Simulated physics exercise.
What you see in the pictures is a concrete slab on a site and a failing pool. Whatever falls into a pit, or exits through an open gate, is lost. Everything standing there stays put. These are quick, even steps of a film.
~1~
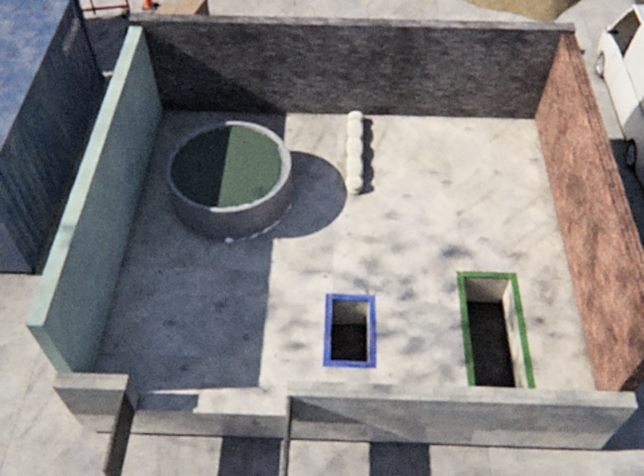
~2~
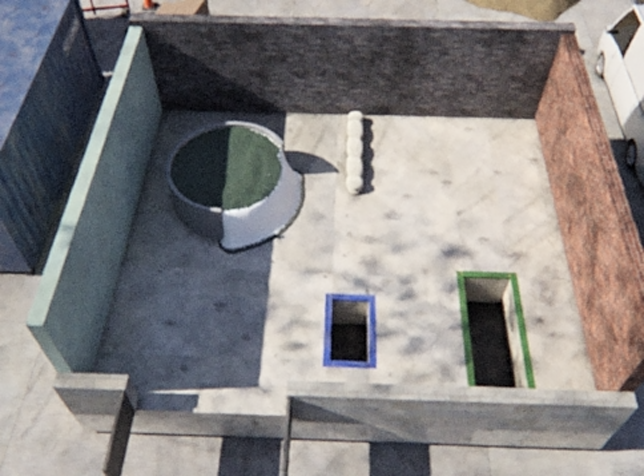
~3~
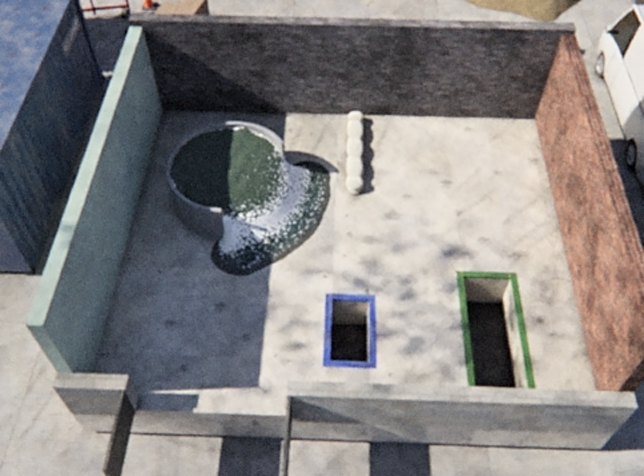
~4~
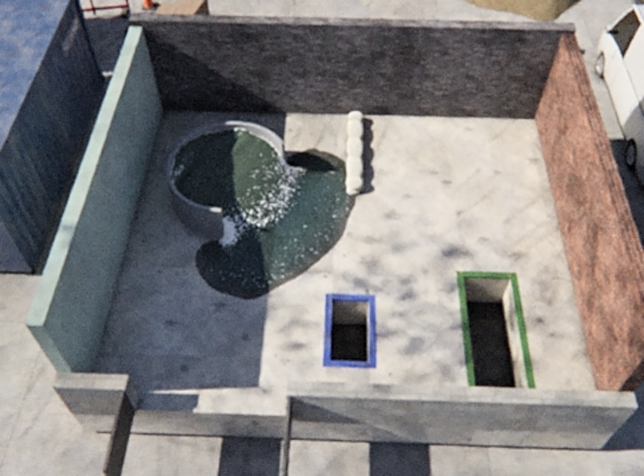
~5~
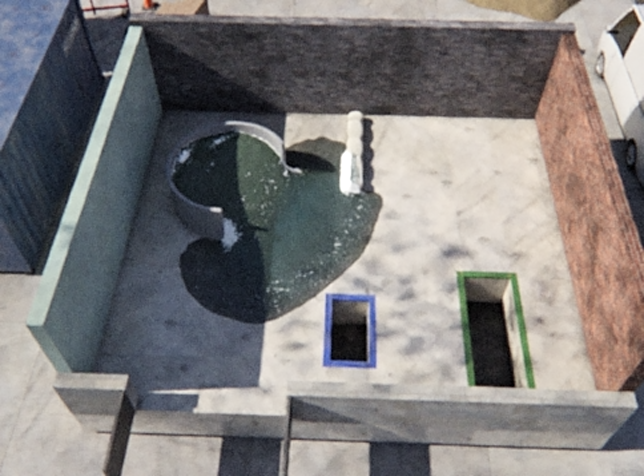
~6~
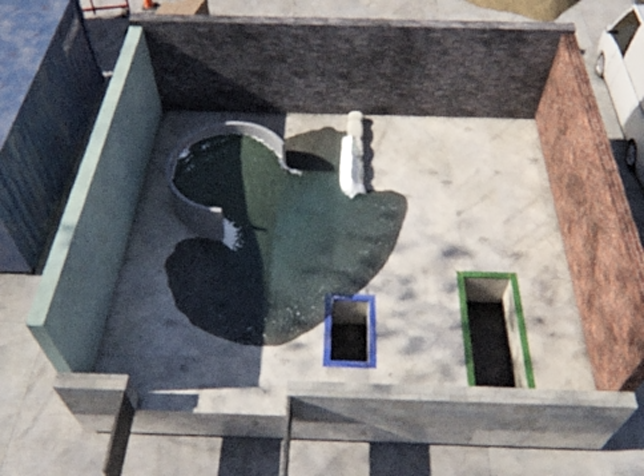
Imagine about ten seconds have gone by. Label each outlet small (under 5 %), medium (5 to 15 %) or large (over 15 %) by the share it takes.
Labels: Gate: Medium, green pit: Large, blue pit: Large.
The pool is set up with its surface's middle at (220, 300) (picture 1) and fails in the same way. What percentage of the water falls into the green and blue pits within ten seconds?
Green 20 %, blue 40 %.
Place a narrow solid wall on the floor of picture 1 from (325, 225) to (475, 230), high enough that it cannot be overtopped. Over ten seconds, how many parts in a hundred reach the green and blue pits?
I'd give green roughly 25 % and blue roughly 20 %.
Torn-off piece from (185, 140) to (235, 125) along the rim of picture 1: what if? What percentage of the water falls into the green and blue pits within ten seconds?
The green pit gets 2 per cent and the blue pit 6 per cent.
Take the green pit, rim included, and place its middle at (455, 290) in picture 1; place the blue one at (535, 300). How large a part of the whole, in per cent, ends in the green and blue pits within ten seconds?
Breakdown: Green 40%, blue 14%.
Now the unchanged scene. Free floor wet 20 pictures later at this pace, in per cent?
Near 70 in a hundred.
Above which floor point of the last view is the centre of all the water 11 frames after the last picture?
The water's middle lies around (322, 229).
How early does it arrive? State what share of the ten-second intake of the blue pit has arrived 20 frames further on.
Around 75 in a hundred.
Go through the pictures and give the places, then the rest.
In the first picture, still water in the round pool at (229, 167).
In the second picture, the front is at (224, 245), out from the gap at (279, 207).
In the third picture, the front is at (224, 266), out from the gap at (279, 210).
In the fourth picture, water pours out at (279, 211) and has run to (217, 285).
In the fifth picture, the front is at (247, 318), out from the gap at (279, 212).
In the sixth picture, the front is at (244, 339), out from the gap at (279, 212).
A moment on, water covers 45 % of the floor; the gate 0 %, the green pit 0 %, the blue pit 4 %.
Next, water covers 55 % of the floor; the gate 3 %, the green pit 6 %, the blue pit 9 %.
Then, water covers 70 % of the floor; the gate 5 %, the green pit 16 %, the blue pit 14 %.
Later, water covers 70 % of the floor; the gate 7 %, the green pit 28 %, the blue pit 17 %.
In the end, water covers 80 % of the floor; the gate 8 %, the green pit 36 %, the blue pit 19 %.
